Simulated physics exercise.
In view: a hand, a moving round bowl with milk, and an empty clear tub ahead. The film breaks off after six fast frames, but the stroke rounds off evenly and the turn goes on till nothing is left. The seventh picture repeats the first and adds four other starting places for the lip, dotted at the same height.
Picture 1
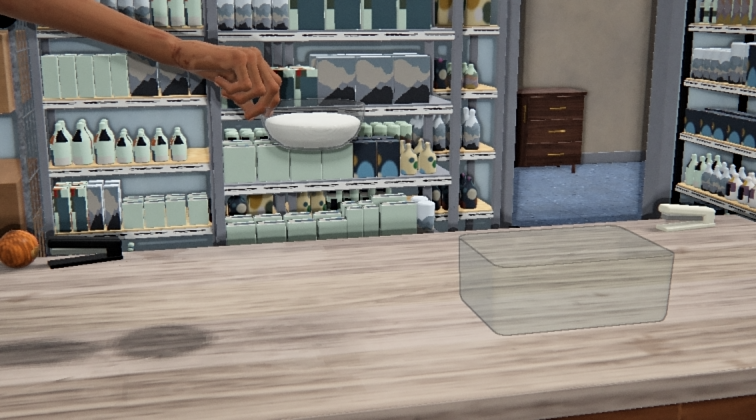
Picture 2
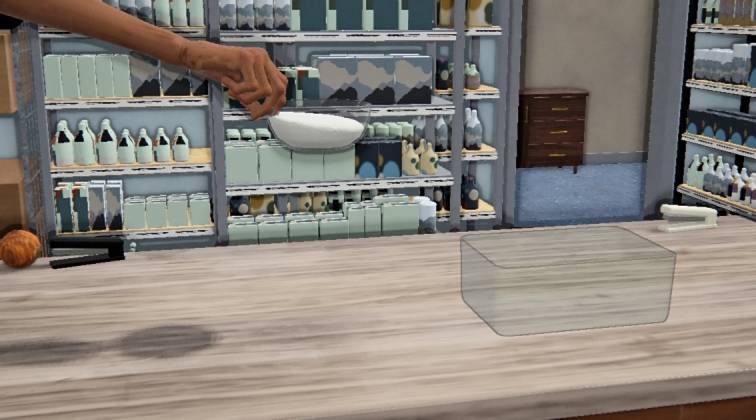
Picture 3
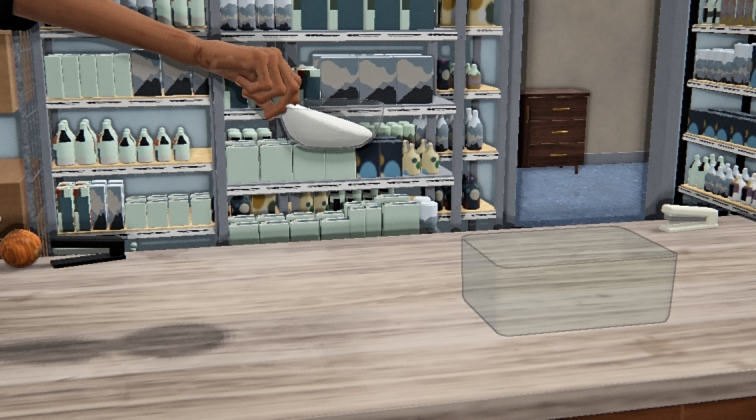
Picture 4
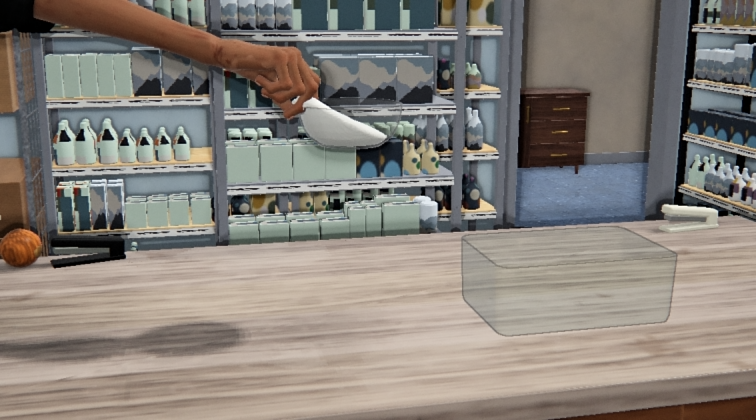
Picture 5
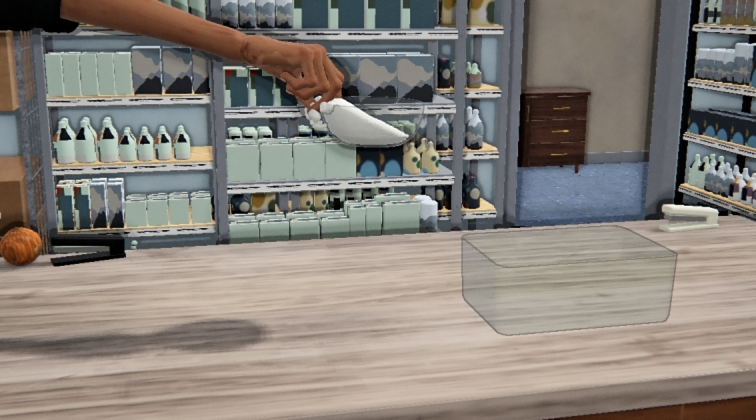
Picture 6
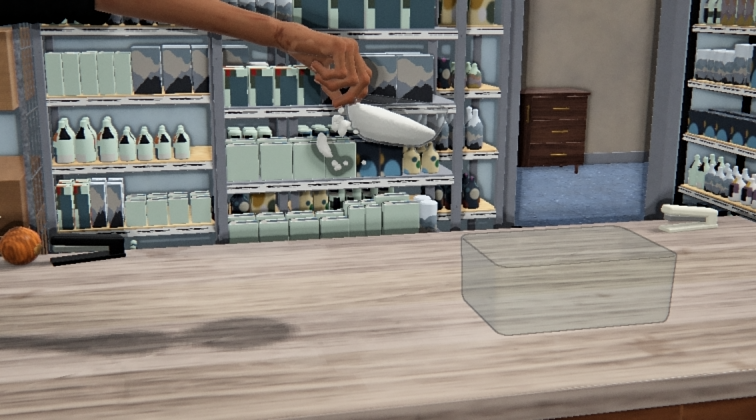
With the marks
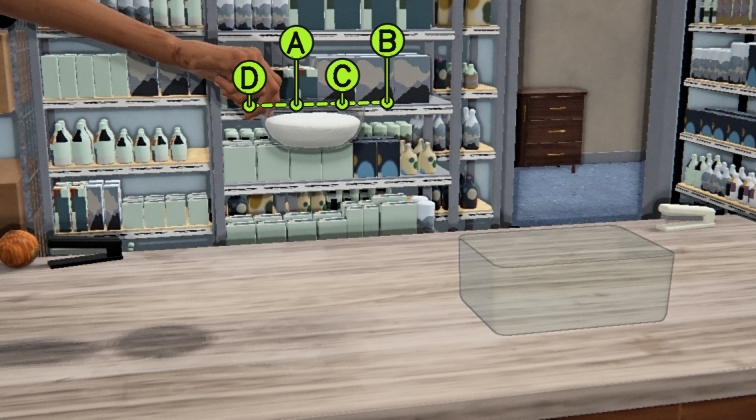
In a shop-like room, seen from a fixed spot across a pale wood-grained counter, shelves of boxes and bottles line the back. A hand from the upper left holds a round white bowl above the counter, with an orange ball at left and an empty clear tub at right. The hand carries the bowl rightward, its angle shifting, and milk slips over the rim, dropping below it.
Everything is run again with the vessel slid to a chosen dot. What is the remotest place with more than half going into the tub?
Spot A just does it.
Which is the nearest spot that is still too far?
The answer is D.
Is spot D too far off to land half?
Yes.
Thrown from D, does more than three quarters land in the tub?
No, it does not.
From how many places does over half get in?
Three.
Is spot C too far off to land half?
No, that is safe.
On the marked copy, A at (296, 104); B at (387, 102); C at (342, 103); D at (249, 105).
For spot A, about 63 % lands in the tub, 29 % falls short and 8 % goes beside or beyond.
For spot B, about 85 % lands in the tub, 11 % falls short and 4 % goes beside or beyond.
For spot C, about 77 % lands in the tub, 13 % falls short and 10 % goes beside or beyond.
For spot D, about 34 % lands in the tub, 62 % falls short and 4 % goes beside or beyond.
